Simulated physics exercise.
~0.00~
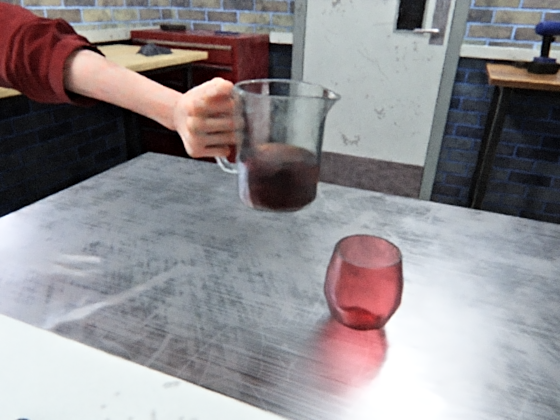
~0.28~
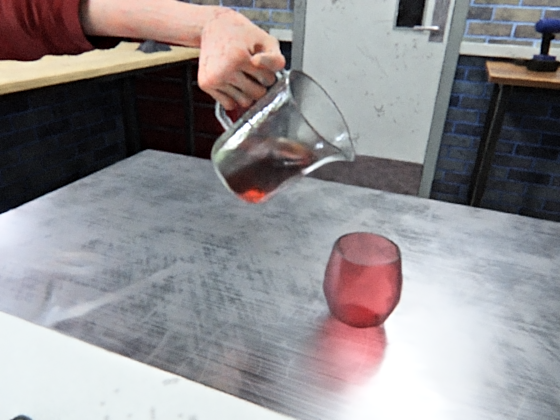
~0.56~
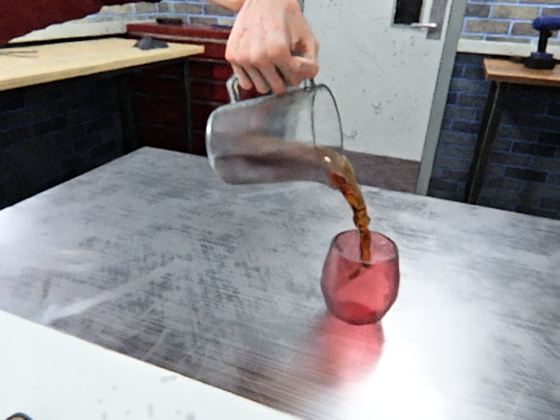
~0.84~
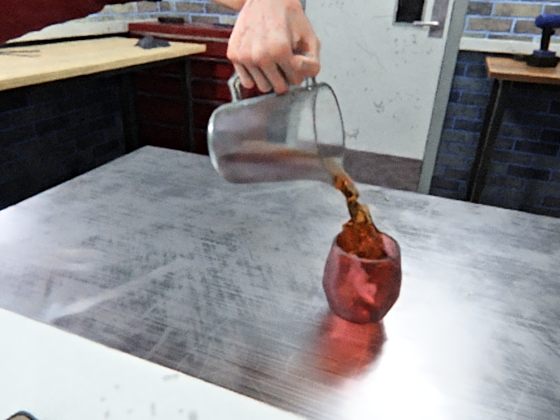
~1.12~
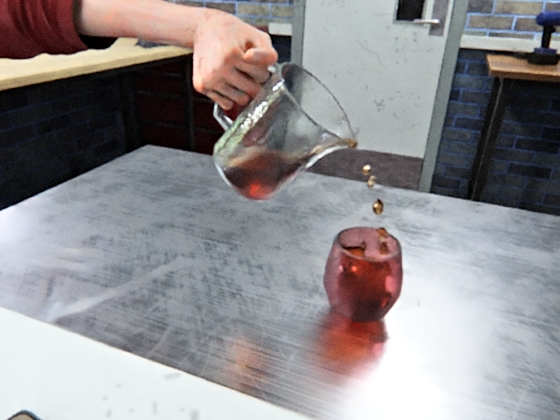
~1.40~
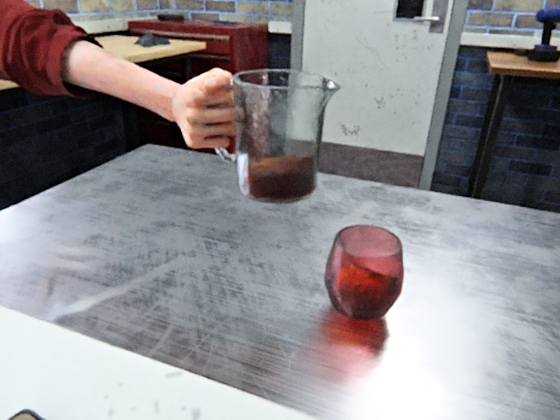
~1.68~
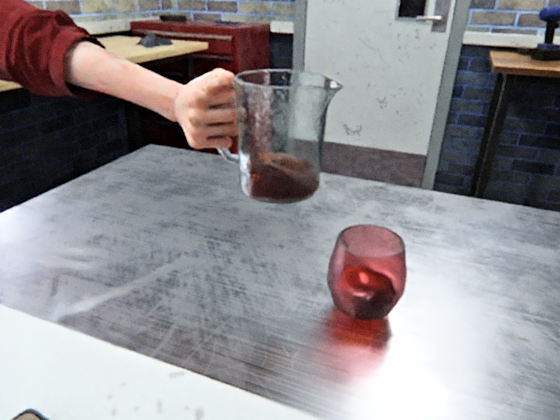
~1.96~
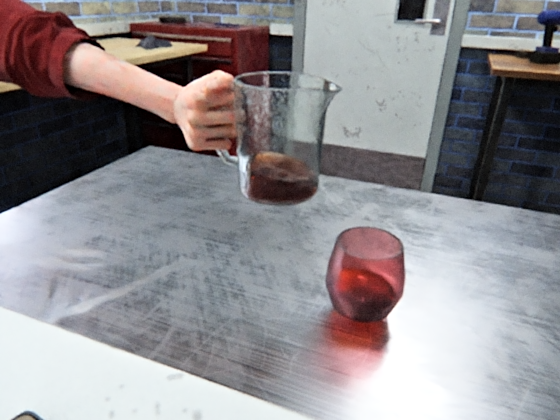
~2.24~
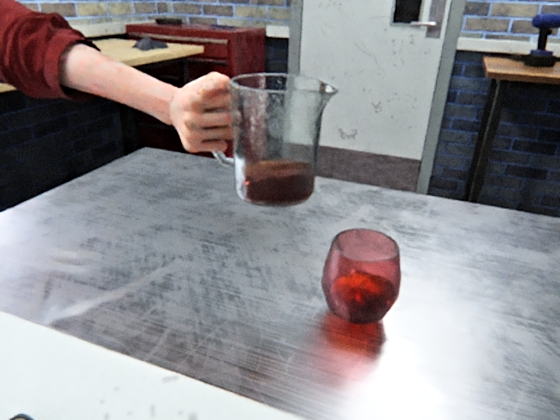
The footage shows a hand holding a clear pitcher of dark tea above a metal table, tilting it steeply to the right so the tea streams into an empty red round-bellied glass, then bringing it level again, with tea left in both the pitcher and the partly filled glass.
